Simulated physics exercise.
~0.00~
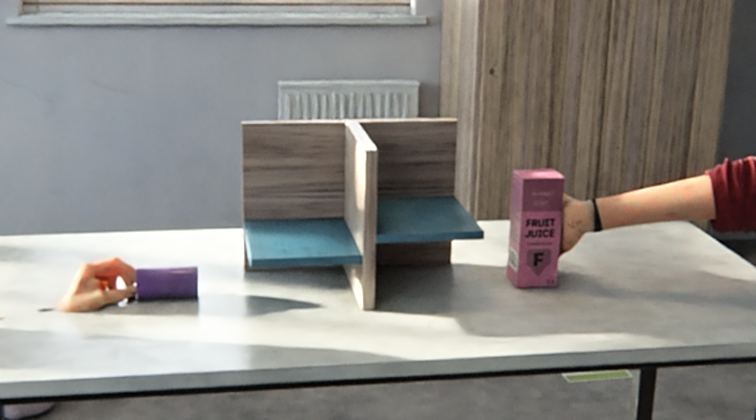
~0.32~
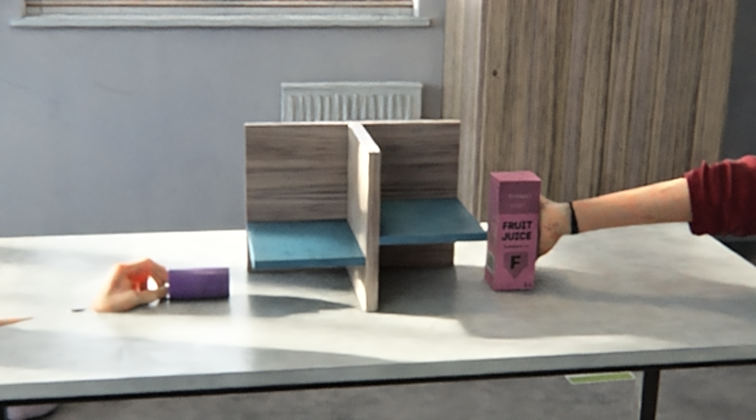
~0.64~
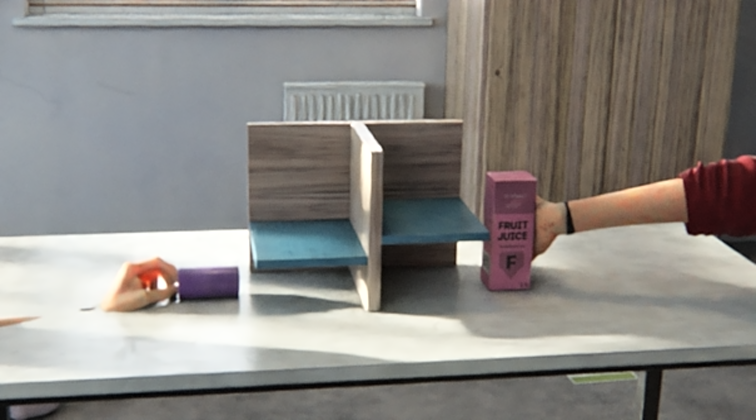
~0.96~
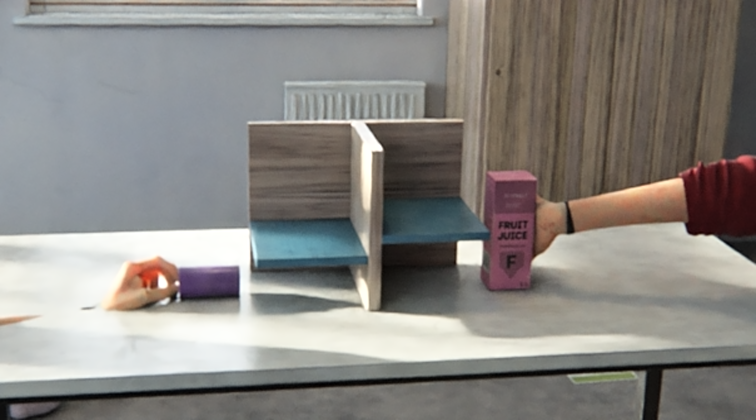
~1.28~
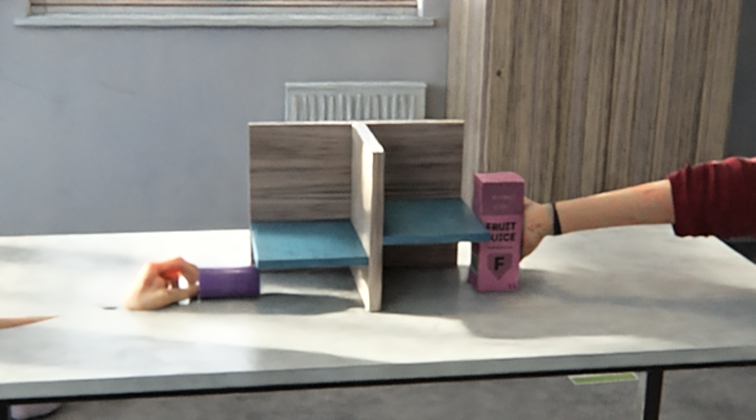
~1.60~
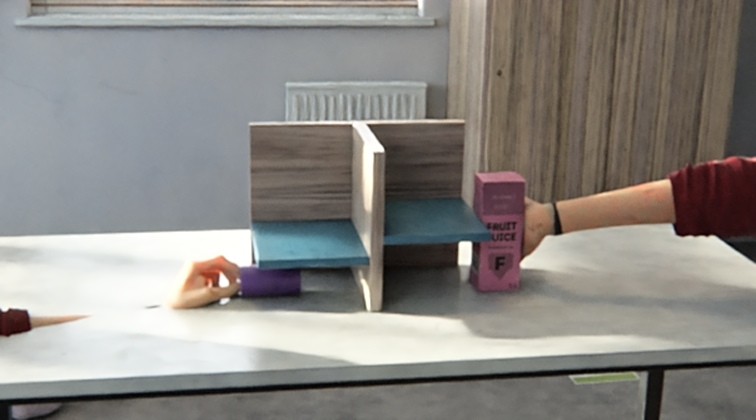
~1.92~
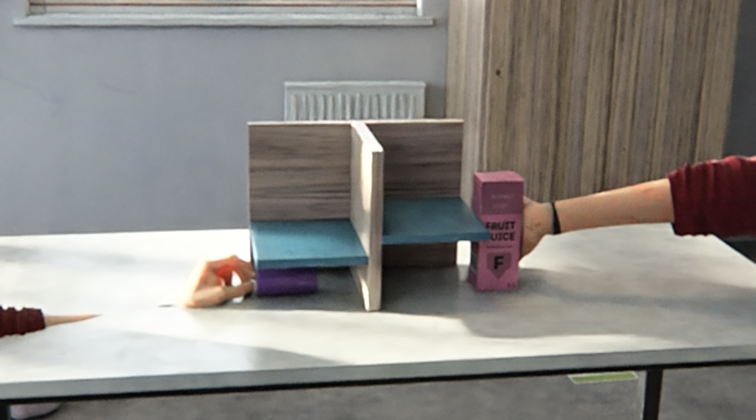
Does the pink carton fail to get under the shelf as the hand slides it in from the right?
Yes, the pink carton is too tall to pass beneath the shelf, so it stops at the edge and stays upright there.
